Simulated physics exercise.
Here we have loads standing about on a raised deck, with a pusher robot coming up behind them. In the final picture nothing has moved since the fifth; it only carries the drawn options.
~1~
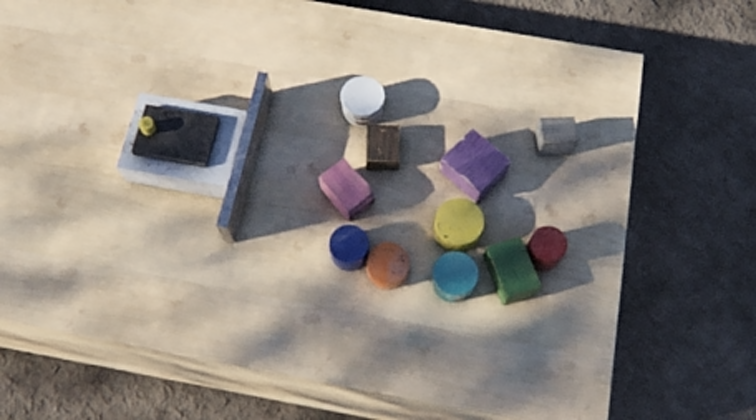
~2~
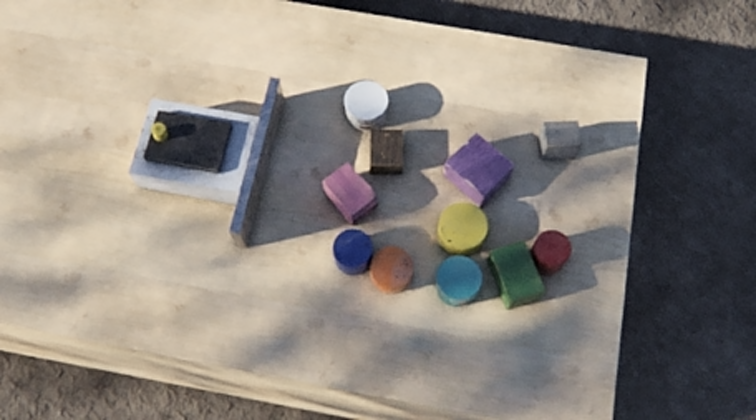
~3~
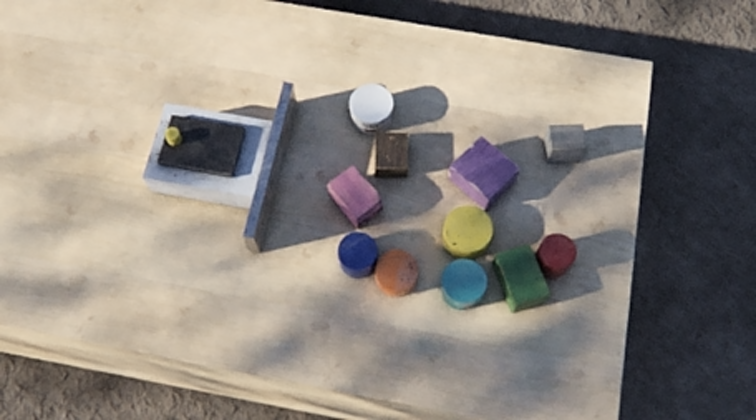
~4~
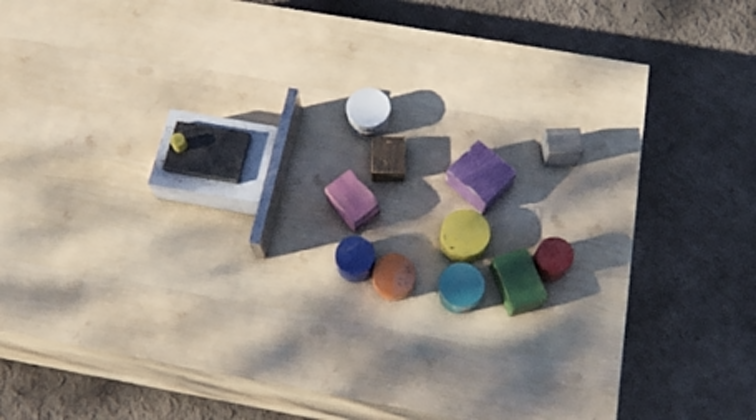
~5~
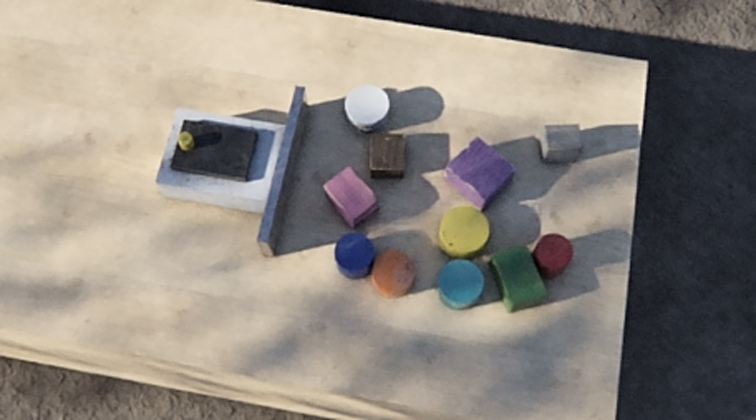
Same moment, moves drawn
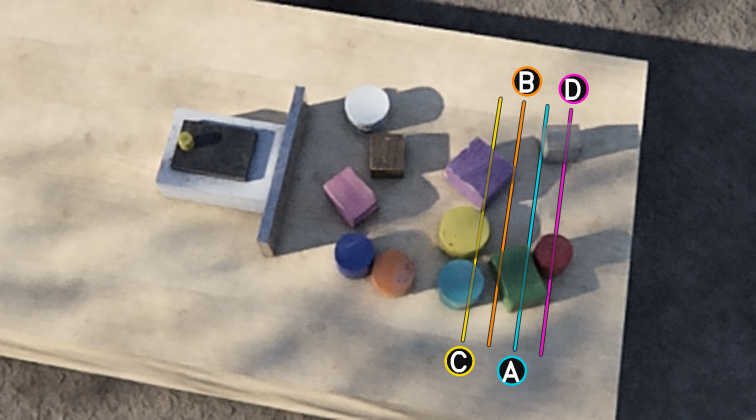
A small white pusher robot with a wide blade slid slowly a short way right across a pale raised deck toward a cluster of colourful boxes and round containers, which stayed where they were, untouched.
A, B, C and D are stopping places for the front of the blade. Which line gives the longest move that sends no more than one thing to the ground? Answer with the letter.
As far as mark D.
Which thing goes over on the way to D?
The red canister goes over.
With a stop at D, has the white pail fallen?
No.
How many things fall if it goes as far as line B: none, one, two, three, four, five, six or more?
The count is none.
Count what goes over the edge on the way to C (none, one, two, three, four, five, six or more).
By then, none.
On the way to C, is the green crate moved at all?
By then, yes.
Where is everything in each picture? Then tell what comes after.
The first frame shows white pail (363, 102); black crate (383, 148); grey box (555, 136).
The second frame shows robot (194, 142); red canister (550, 253).
The third frame shows robot (208, 146); purple crate (484, 173).
The fourth frame shows robot (213, 152); pink box (353, 202).
The fifth frame shows robot (220, 151); blue canister (354, 256); turquoise pail (460, 285); white pail (368, 110).
On the copy, A at (532, 222); B at (507, 217); C at (483, 213); D at (557, 226).
On D. First, robot (317, 167); orange canister (422, 287); white pail (422, 115).
Then, robot (418, 184); red canister (569, 263); purple crate (548, 181).
Finally, robot (495, 197); red canister over the edge; purple crate (624, 194); one fallen.
By contrast, A is within the limit but short; B is within the limit but short; C is within the limit but short.
